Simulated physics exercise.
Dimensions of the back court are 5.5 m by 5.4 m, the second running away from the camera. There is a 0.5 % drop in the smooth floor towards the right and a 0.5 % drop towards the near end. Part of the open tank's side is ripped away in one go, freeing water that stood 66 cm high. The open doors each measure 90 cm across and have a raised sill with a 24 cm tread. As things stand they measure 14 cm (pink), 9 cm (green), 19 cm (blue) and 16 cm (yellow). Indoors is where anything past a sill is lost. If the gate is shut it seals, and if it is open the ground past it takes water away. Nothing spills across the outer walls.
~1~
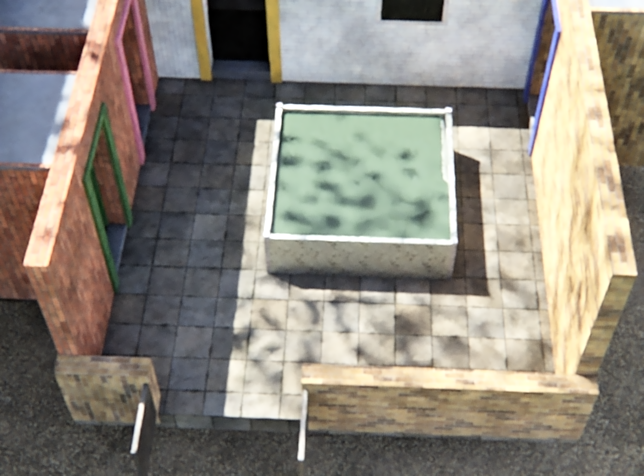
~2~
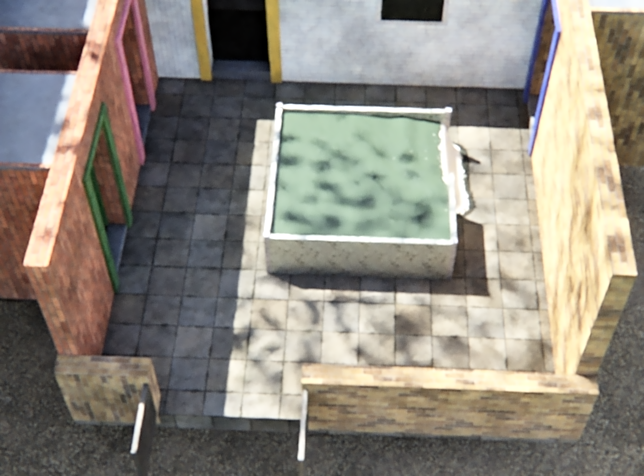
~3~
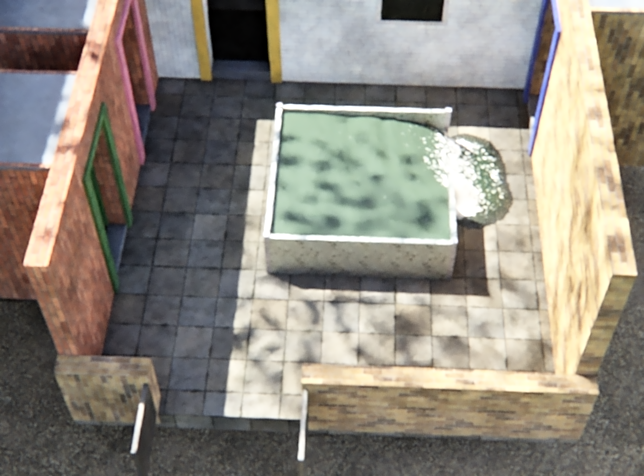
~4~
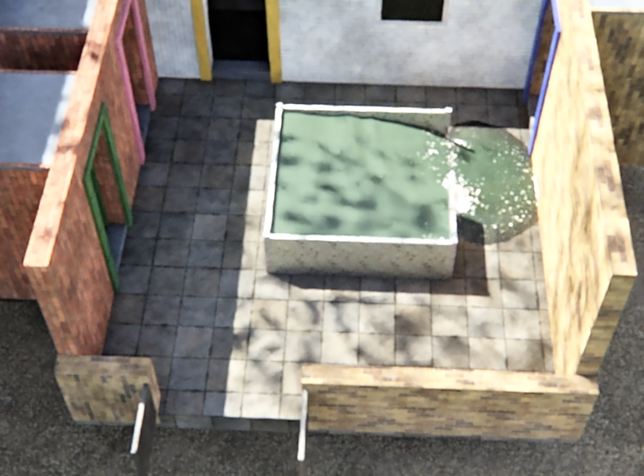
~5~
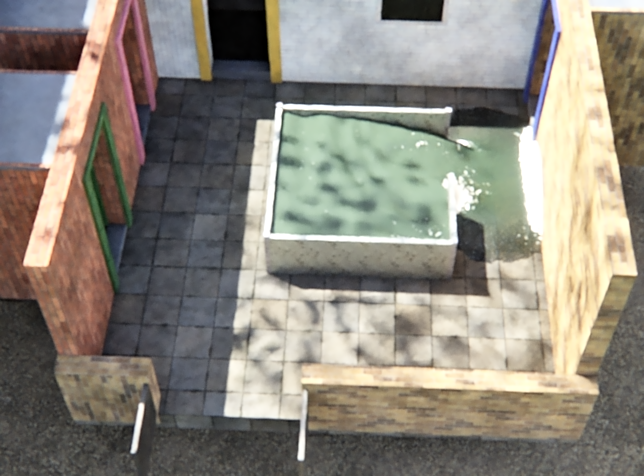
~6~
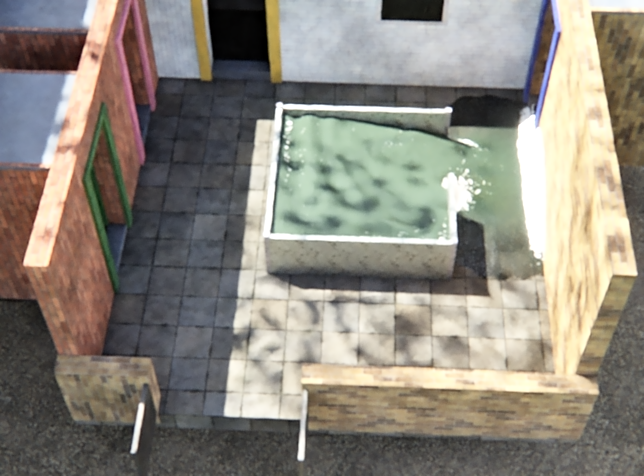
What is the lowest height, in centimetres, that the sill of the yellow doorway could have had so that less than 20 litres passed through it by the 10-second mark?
About 11 cm.
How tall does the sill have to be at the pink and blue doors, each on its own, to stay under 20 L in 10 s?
You'd want some 17 cm at pink and some 35 cm at blue.
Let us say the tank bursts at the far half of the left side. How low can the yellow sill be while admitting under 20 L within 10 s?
About 16 cm.
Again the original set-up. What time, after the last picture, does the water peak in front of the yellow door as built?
Crest at t of about 5.5 s.
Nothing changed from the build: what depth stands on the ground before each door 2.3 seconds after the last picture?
Centimetres: Pink = 0, green = 0, blue = 33, yellow = 3.
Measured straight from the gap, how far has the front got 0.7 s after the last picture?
Near 3.4 metres, give or take.
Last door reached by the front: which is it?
It's the green one.
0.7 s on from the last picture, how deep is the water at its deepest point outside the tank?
It gets to close to 58 centimetres there.
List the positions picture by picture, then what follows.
In the first frame, still water, 66 cm deep, in the open tank at (362, 175); the yellow door at (237, 28) is dry.
In the second frame, the gap is at (444, 166), the front 0.3 m out at (465, 210); the back of the open tank holds 66 cm.
In the third frame, water pours out at (444, 169) and has run 0.8 m, to (505, 204); about 11 cm deep outside, 66 cm at the back.
In the fourth frame, water pours out at (444, 170) and has run 1.3 m, to (536, 209); about 8 cm deep outside, 66 cm at the back.
In the fifth frame, the gap is at (444, 170), the front 1.4 m out at (527, 126); the back of the open tank holds 66 cm.
In the sixth frame, water pours out at (444, 170) and has run 1.6 m, to (525, 105); about 9 cm deep outside, 63 cm at the back; 3.3 m in a straight line remain to the yellow door at (237, 28).
Then, 0.7 s after the last picture water covers 20 % of the floor, deepest (58 cm) near (520, 96); it has not reached the yellow door.
Then, 2.3 s after the last picture water covers 55 % of the floor, deepest (40 cm) near (520, 96); 3 cm at the yellow door, 0 litres in over its 16 cm sill.
Then, 9.3 s after the last picture water covers 95 % of the floor, deepest (14 cm) near (95, 392); 11 cm at the yellow door, 1 litre in over its 16 cm sill.
At the yellow door as built, the water peaked near 16 cm, 5.3 s after the last picture.
Run again over the same 10 s with other heights there, 38 litres in over 9 cm, 14 litres over 12 cm. The limit of 20 litres is kept from about 11 cm up.
